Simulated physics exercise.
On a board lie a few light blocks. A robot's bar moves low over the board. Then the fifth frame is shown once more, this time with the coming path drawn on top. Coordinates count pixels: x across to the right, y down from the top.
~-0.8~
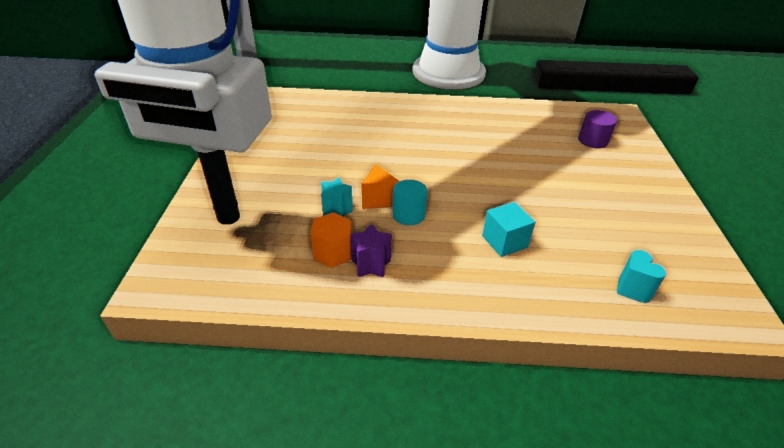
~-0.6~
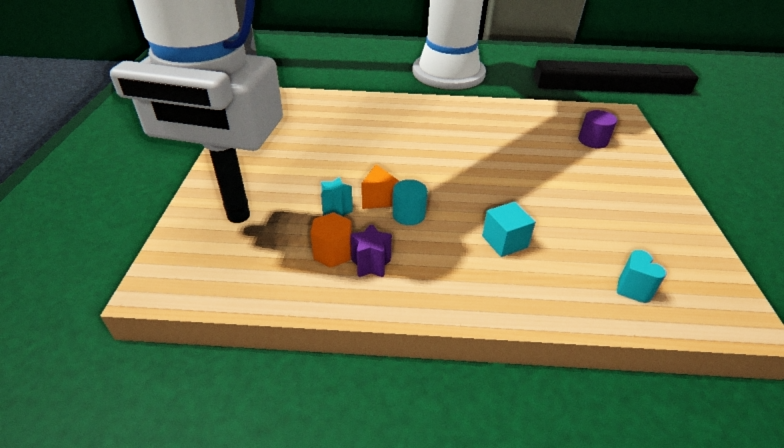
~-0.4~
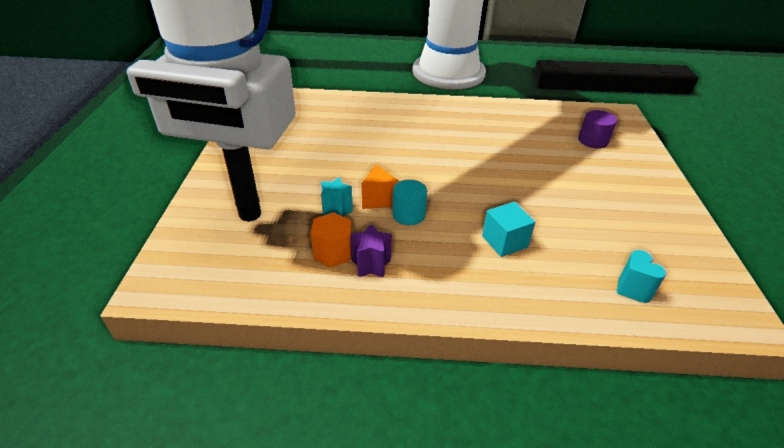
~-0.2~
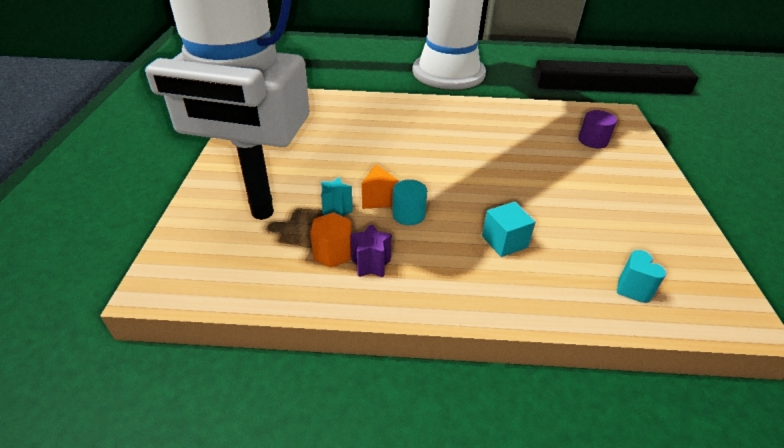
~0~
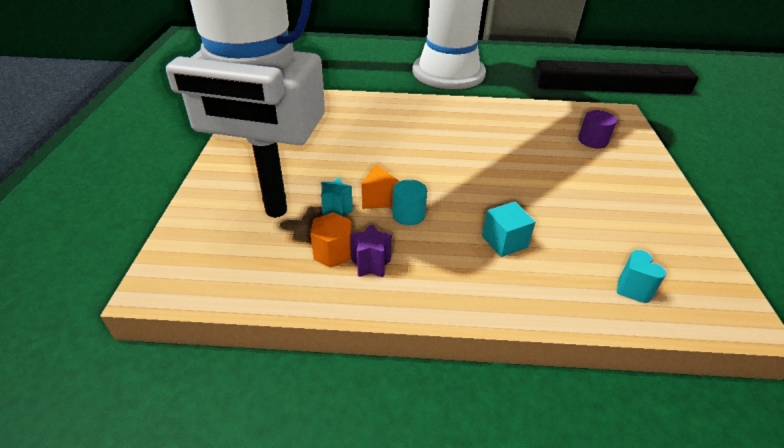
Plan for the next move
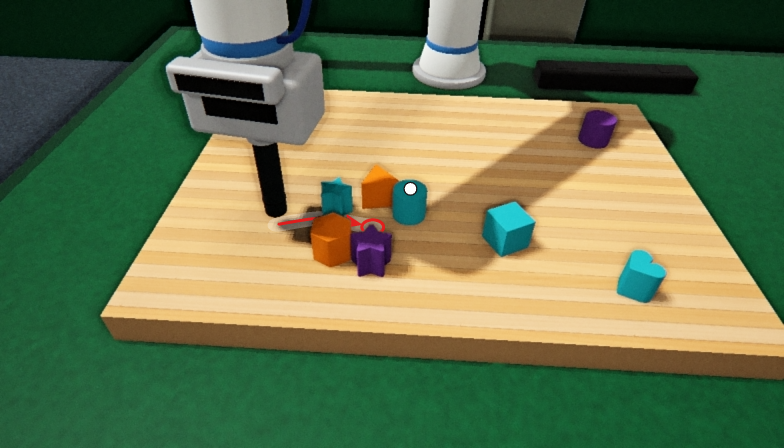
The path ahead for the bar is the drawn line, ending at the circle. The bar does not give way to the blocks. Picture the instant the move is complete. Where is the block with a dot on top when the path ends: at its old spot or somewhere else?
It is untouched.
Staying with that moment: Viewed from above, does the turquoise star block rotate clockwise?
The answer is no.
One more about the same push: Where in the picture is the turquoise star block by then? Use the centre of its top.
The middle of its top is at (361, 185).
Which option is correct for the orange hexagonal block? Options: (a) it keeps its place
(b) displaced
a
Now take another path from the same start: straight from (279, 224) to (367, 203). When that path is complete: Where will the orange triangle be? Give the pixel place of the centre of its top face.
The centre of its top will be at (404, 171).
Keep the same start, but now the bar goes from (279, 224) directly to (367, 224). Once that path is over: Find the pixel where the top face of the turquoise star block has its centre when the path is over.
At (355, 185).
The line goes from (279, 224) over (327, 219) to (373, 227); the dot is on the turquoise round block.
On the path given first. One third of the way, bar (310, 207); nothing pushed yet.
Two thirds of the way, bar (342, 209); turquoise star block (355, 184), turned 50° anticlockwise; orange triangle (381, 175).
At the end, bar (373, 215); orange hexagonal block unmoved; turquoise star block (361, 185), turned 90° anticlockwise; orange triangle (384, 173); turquoise round block unmoved.
